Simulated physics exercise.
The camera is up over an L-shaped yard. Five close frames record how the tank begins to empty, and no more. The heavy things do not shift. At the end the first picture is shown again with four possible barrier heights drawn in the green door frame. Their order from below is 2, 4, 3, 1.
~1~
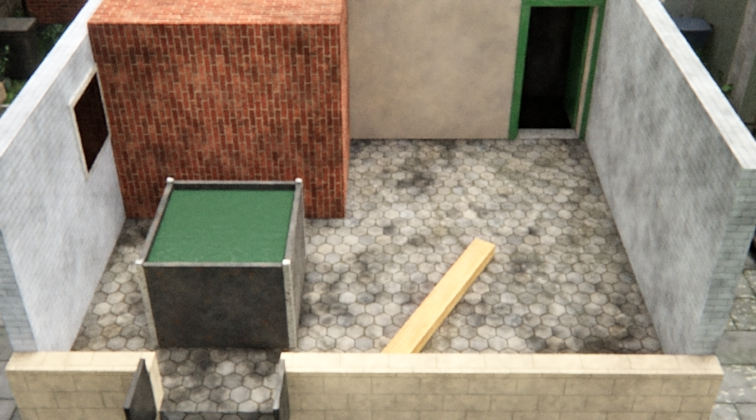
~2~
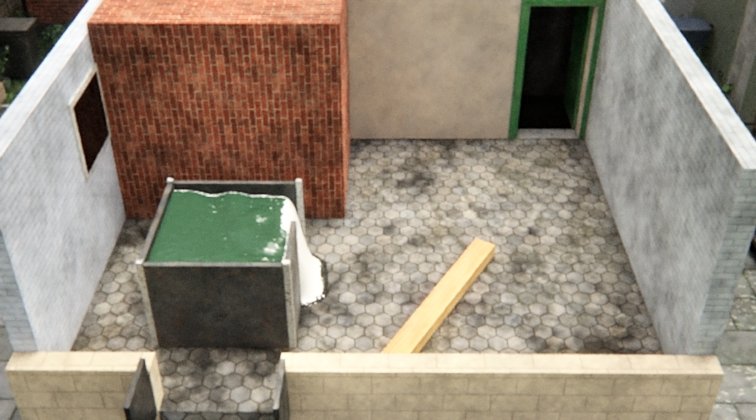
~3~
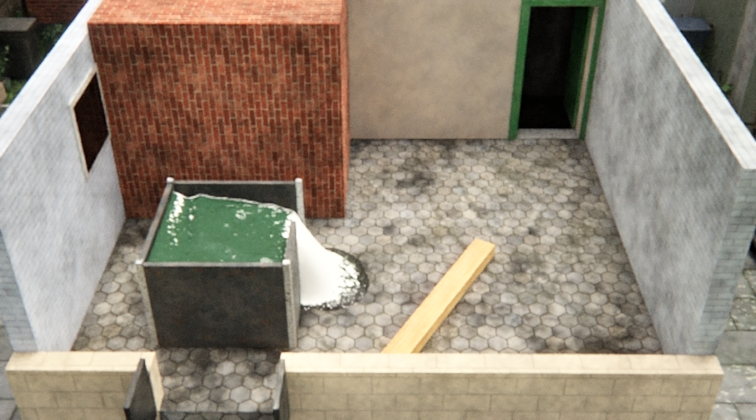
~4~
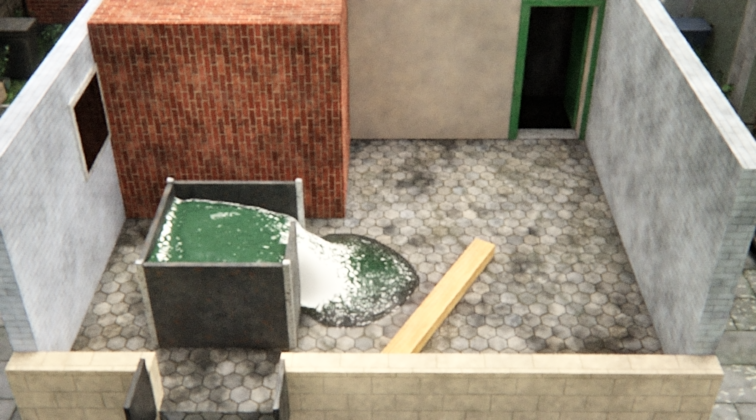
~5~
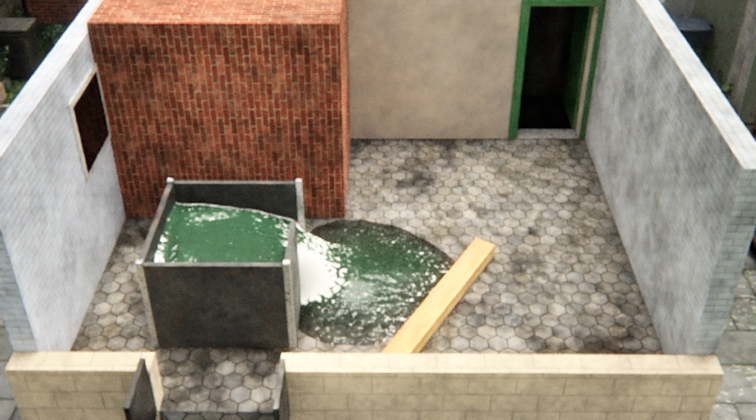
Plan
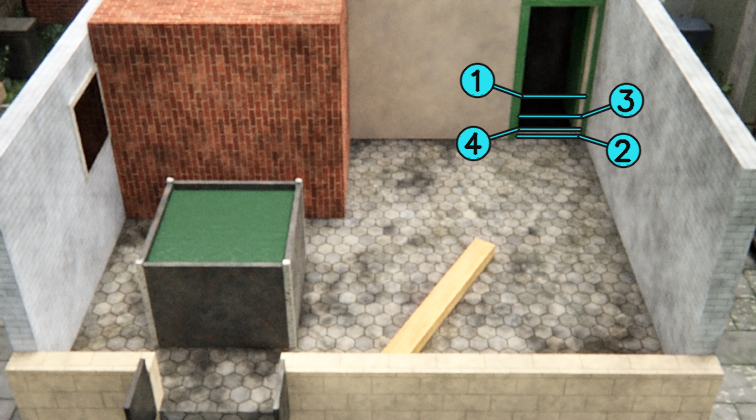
In a walled, L-shaped yard with hexagonal paving, a dark square tank of green water opens on its right side, and water pours out in a white, foamy stream, spreading across the ground to a wooden plank.
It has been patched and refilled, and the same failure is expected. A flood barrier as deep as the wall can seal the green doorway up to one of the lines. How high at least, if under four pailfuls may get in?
The answer is height 3.
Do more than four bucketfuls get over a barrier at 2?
Yes.
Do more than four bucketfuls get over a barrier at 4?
Yes, it does.
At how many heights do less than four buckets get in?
Two of them.
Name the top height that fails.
That would be 4.
In cyan, 1 at (553, 96); 2 at (548, 136); 3 at (550, 116); 4 at (549, 129); from the bottom up 2, 4, 3, 1.
With 1, nothing gets over.
With 2, dozens of bucketfuls pour in.
With 3, a splash gets over, under a bucket.
With 4, about 8 bucketfuls get in.
